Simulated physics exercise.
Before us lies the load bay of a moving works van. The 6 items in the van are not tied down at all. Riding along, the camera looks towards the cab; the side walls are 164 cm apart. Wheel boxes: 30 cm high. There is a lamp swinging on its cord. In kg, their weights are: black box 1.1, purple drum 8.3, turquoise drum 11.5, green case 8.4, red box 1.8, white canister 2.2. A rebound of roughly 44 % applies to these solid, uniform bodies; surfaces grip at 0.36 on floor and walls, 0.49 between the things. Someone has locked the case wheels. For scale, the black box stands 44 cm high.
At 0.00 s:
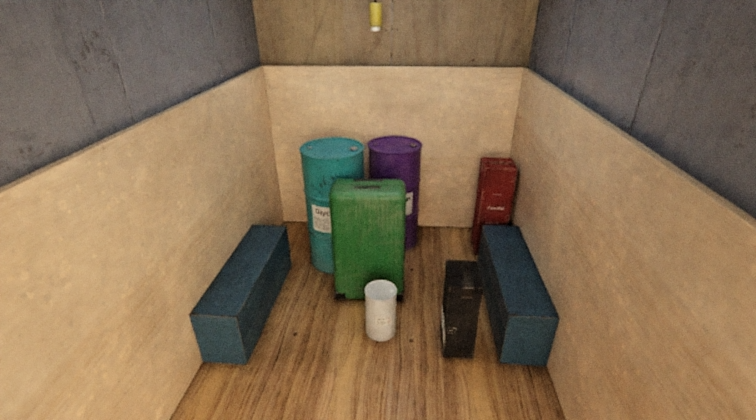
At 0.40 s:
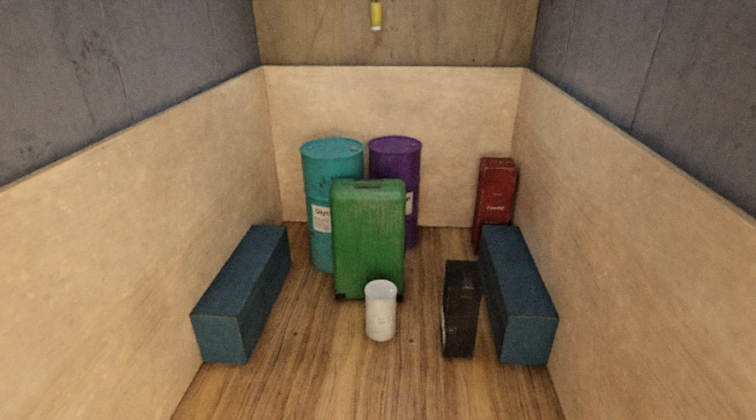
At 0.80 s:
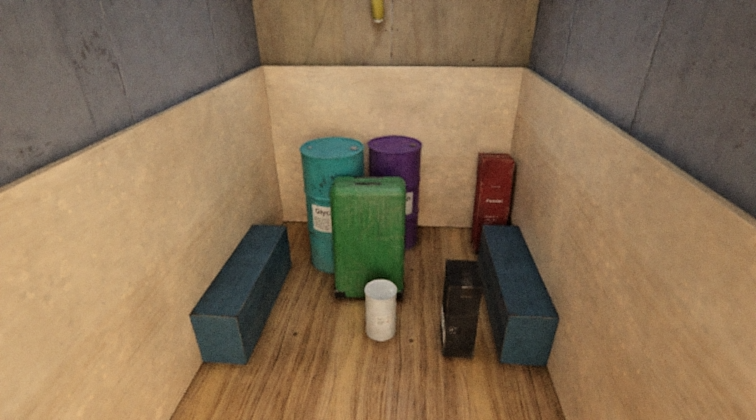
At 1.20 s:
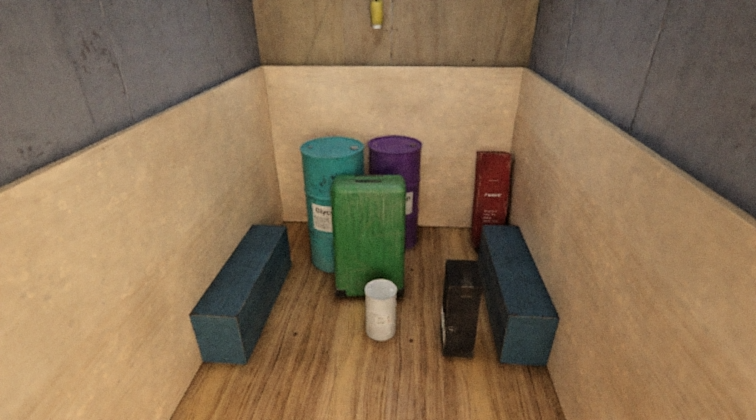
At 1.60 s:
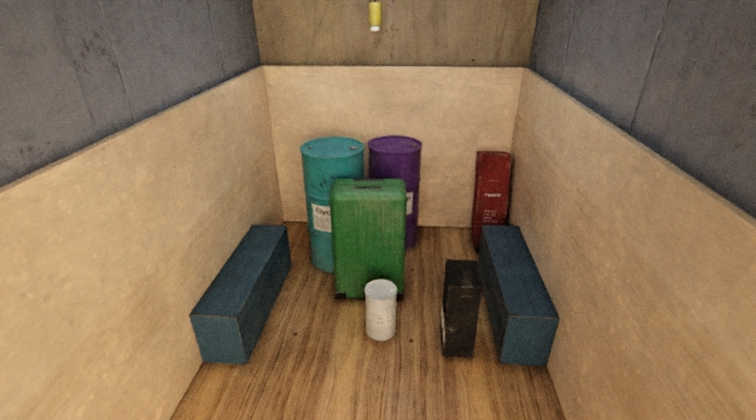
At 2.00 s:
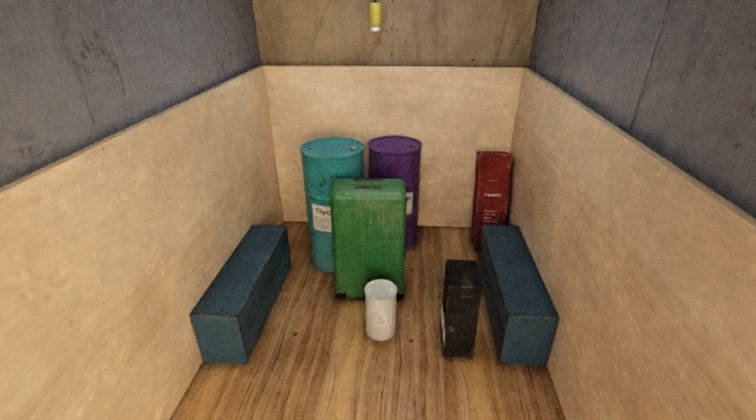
Green case among drums and boxes in a van load bay, rocking slightly as the red box at right tilts back.
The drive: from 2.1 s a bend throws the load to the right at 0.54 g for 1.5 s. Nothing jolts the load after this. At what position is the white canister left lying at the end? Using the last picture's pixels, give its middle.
The white canister is left lying near (450, 314).
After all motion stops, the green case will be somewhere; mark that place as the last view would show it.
About (454, 243).
By 2.80 s, push 0.54 g right; white canister 22 cm from its spot near (424, 312); black box tilted 19°; red box tilted 17°.
By 3.00 s, push 0.54 g right; white canister 35 cm from its spot near (451, 313); green case 47 cm from its spot; turquoise drum 43 cm from its spot.
When it is over (7.0 s), not toppled but over 15 cm from the start, purple drum, turquoise drum, green case and white canister; the other 2 within 15 cm of the start. End places, in pixels of the last picture, white canister near (450, 314).
